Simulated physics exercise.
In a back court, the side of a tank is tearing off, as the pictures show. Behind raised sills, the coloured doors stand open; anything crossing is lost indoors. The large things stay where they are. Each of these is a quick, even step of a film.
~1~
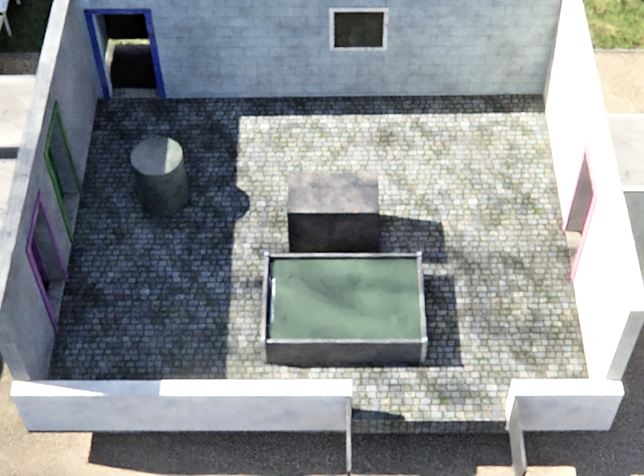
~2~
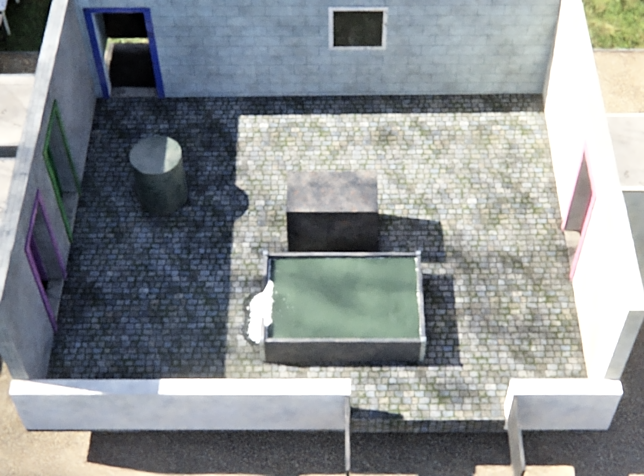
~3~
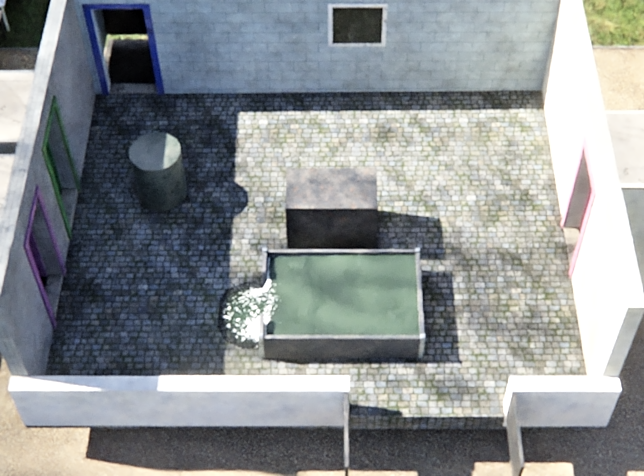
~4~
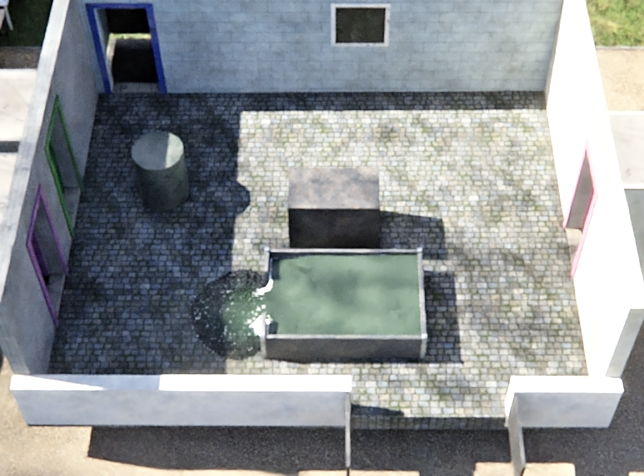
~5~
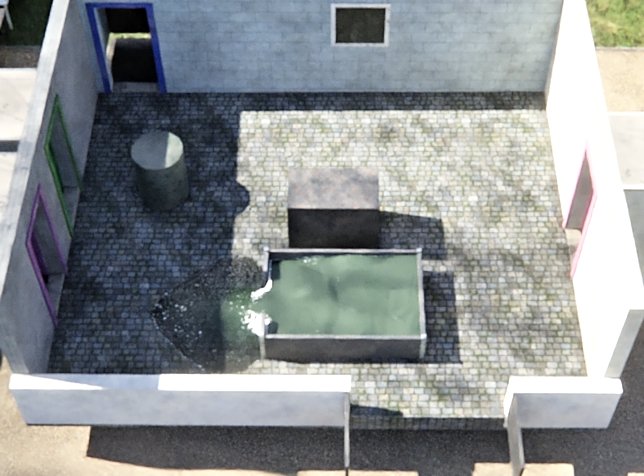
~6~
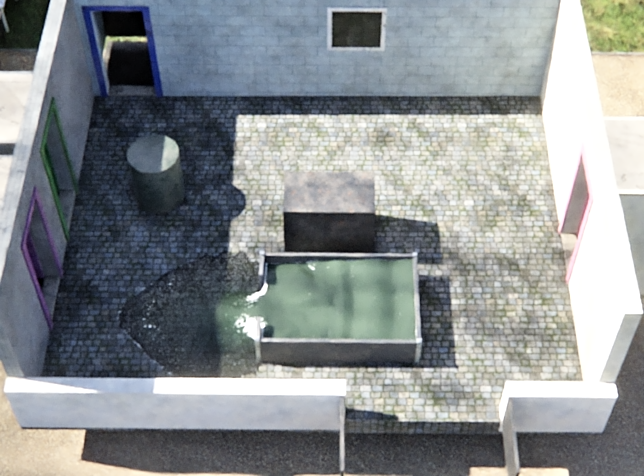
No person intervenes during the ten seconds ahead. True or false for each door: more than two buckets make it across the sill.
Pink door: False; blue door: True; green door: False; purple door: True.
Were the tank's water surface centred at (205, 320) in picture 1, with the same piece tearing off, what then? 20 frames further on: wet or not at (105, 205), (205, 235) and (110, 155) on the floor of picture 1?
Going through the three spots in turn: Gets wet, stays untouched, gets wet.
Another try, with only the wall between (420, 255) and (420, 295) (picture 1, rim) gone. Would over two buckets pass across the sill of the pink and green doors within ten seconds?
In that case the pink door overshoots, while the green door undershoots.
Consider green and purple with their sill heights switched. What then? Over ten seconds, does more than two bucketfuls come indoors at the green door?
Well, the way I see it, the green door lets through more.
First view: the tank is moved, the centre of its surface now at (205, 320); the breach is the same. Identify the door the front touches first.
Observation: The purple one.
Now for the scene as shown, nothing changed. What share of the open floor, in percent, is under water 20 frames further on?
Around 25 percent of it.
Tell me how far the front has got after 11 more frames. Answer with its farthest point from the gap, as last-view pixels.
The flood front should get to about (76, 200).
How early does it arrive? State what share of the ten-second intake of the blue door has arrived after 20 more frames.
By my reckoning, 0 percent.
A moment on, water covers 20 % of the floor; the pink door not reached, the blue door not reached, the green door not reached, the purple door wet at the sill, nothing in.
Next, water covers 25 % of the floor; the pink door not reached, the blue door not reached, the green door wet at the sill, nothing in, the purple door over two buckets in.
Then, water covers 25 % of the floor; the pink door not reached, the blue door not reached, the green door wet at the sill, nothing in, the purple door far over two buckets in.
Later, water covers 35 % of the floor; the pink door not reached, the blue door under two buckets in, the green door wet at the sill, nothing in, the purple door far over two buckets in.
In the end, water covers 55 % of the floor; the pink door not reached, the blue door over two buckets in, the green door wet at the sill, nothing in, the purple door far over two buckets in.
